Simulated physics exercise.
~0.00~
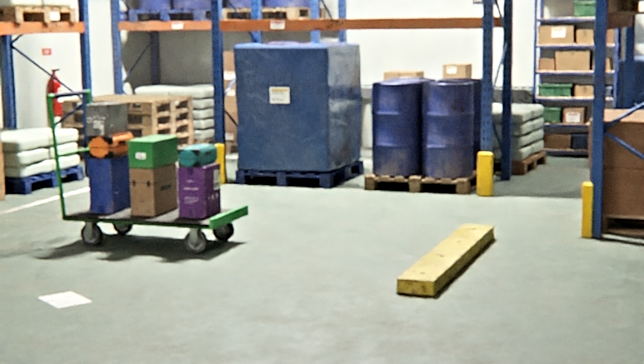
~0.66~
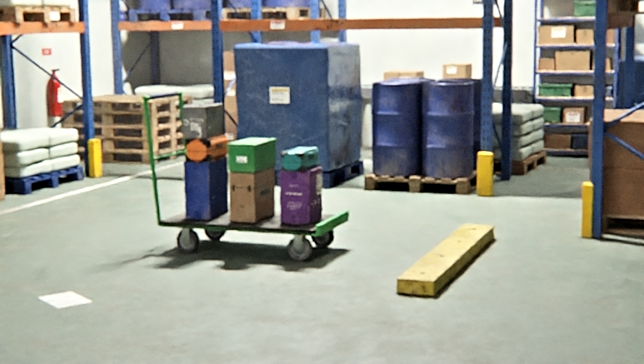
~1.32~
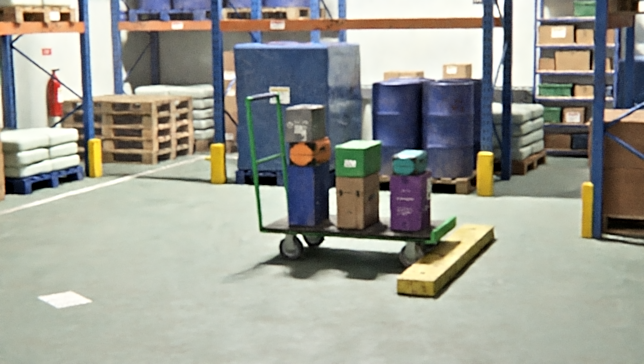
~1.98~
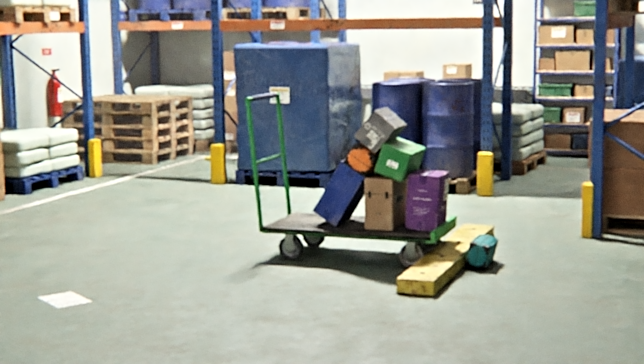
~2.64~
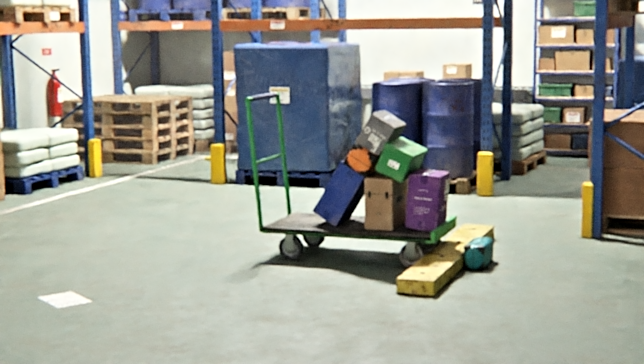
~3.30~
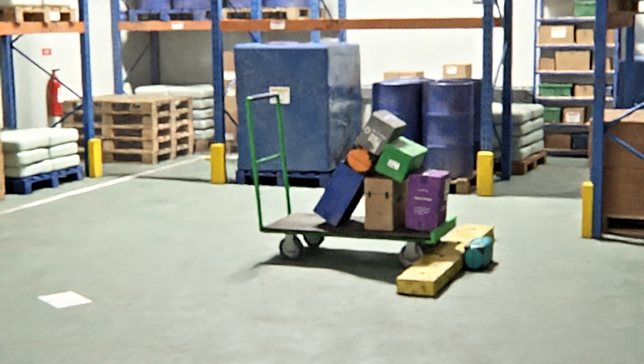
A loaded cart rolls right into a yellow beam, toppling boxes and dropping a teal one.
